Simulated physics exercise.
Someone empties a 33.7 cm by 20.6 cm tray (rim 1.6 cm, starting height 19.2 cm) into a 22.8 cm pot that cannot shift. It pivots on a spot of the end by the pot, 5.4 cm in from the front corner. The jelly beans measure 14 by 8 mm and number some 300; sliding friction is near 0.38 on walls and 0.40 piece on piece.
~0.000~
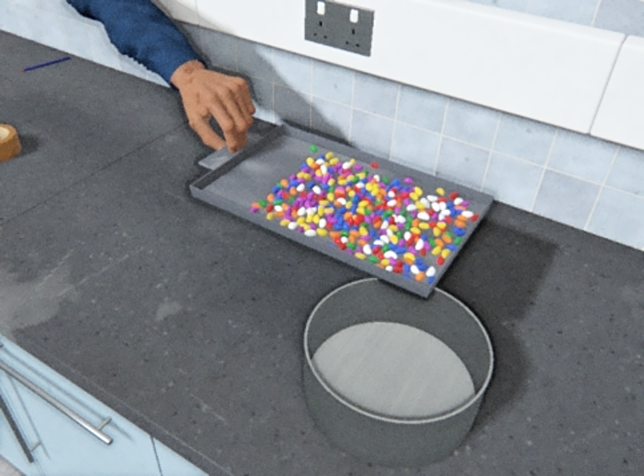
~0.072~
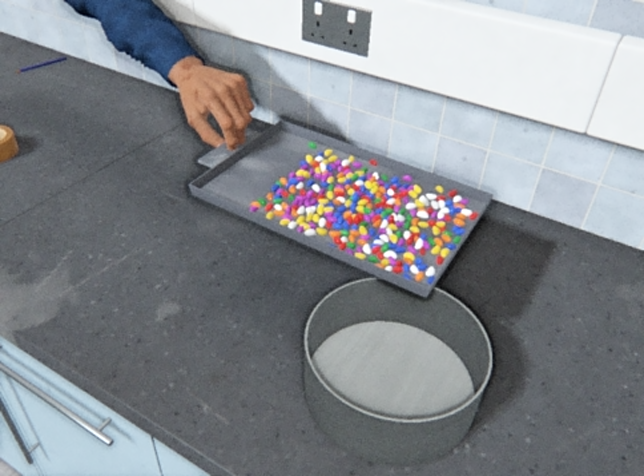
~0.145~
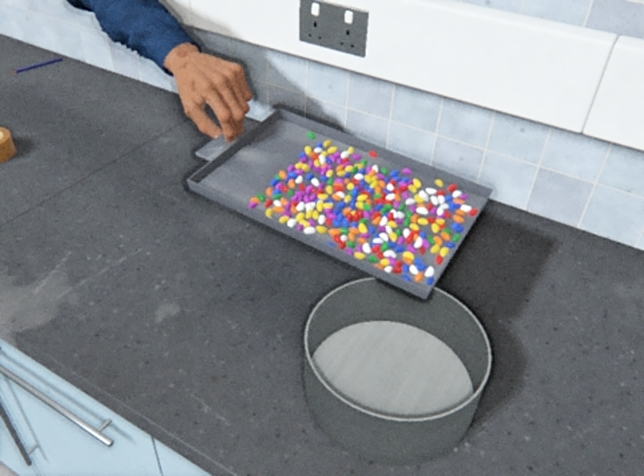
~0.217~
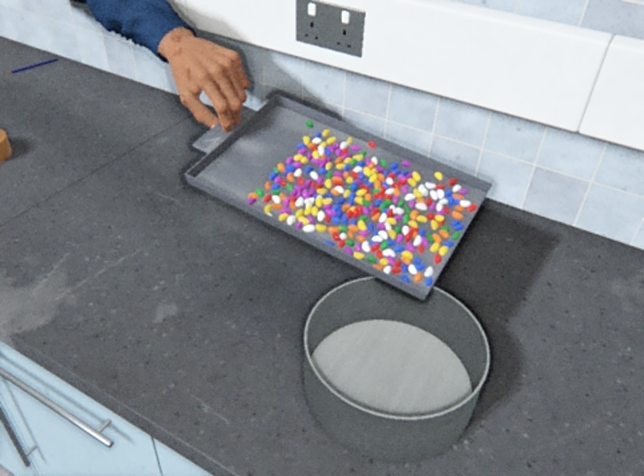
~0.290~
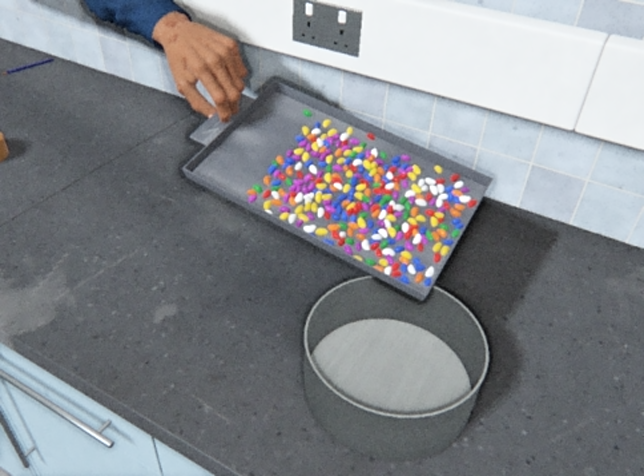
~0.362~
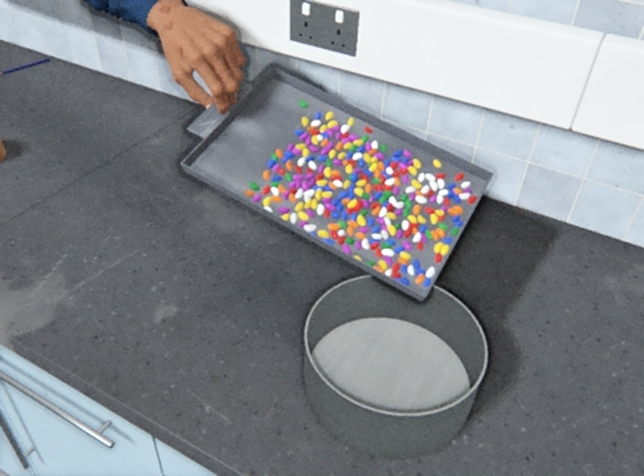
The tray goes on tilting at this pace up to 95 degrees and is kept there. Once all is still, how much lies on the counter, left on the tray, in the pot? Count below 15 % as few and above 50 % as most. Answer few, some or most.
Counter few, tray few, pot most.
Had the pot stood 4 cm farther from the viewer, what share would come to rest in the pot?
Then about 95 per cent.
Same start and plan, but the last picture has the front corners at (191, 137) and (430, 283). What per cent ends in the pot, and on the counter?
Pot 35, counter 60.
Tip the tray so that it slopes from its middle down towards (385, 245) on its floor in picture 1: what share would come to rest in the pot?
Some 90 per cent.
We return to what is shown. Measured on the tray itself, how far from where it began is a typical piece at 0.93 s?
About 3 cm.
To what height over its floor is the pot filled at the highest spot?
Roughly 2.5 cm.
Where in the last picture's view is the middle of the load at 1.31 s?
Around (401, 295).
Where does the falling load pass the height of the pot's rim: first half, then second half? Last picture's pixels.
At about (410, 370), then at (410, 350).
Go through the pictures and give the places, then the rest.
The first picture shows tray tilt 0 degrees, front corners at (192, 186) and (428, 286); middle of the pieces at (362, 211); pot at (398, 341).
The second picture shows tray tilt 1 degrees, front corners at (191, 184) and (428, 287); middle of the pieces at (361, 209).
The third picture shows tray tilt 5 degrees, front corners at (190, 179) and (427, 289), lowest corner right front; middle of the pieces at (361, 205).
The fourth picture shows tray tilt 10 degrees, front corners at (187, 174) and (426, 291), lowest corner right front; middle of the pieces at (360, 200).
The fifth picture shows tray tilt 14 degrees, front corners at (185, 168) and (425, 293), lowest corner right front; middle of the pieces at (360, 196).
The sixth picture shows tray tilt 19 degrees, front corners at (184, 163) and (424, 294), lowest corner right front; middle of the pieces at (360, 192); pot at (395, 336). Its pace works out near 65 degrees a second.
After 0.93 s, tilt 55 degrees; the tray holds 100 %, the pot 0 %.
After 1.31 s, tilt 79 degrees; the tray holds 65 %, the pot 20 %.
After 1.78 s, tilt 95 degrees; the tray holds 5 %, the pot 95 %.
At rest (2.4 s), counter 0 %, tray 0 %, pot 100 %.
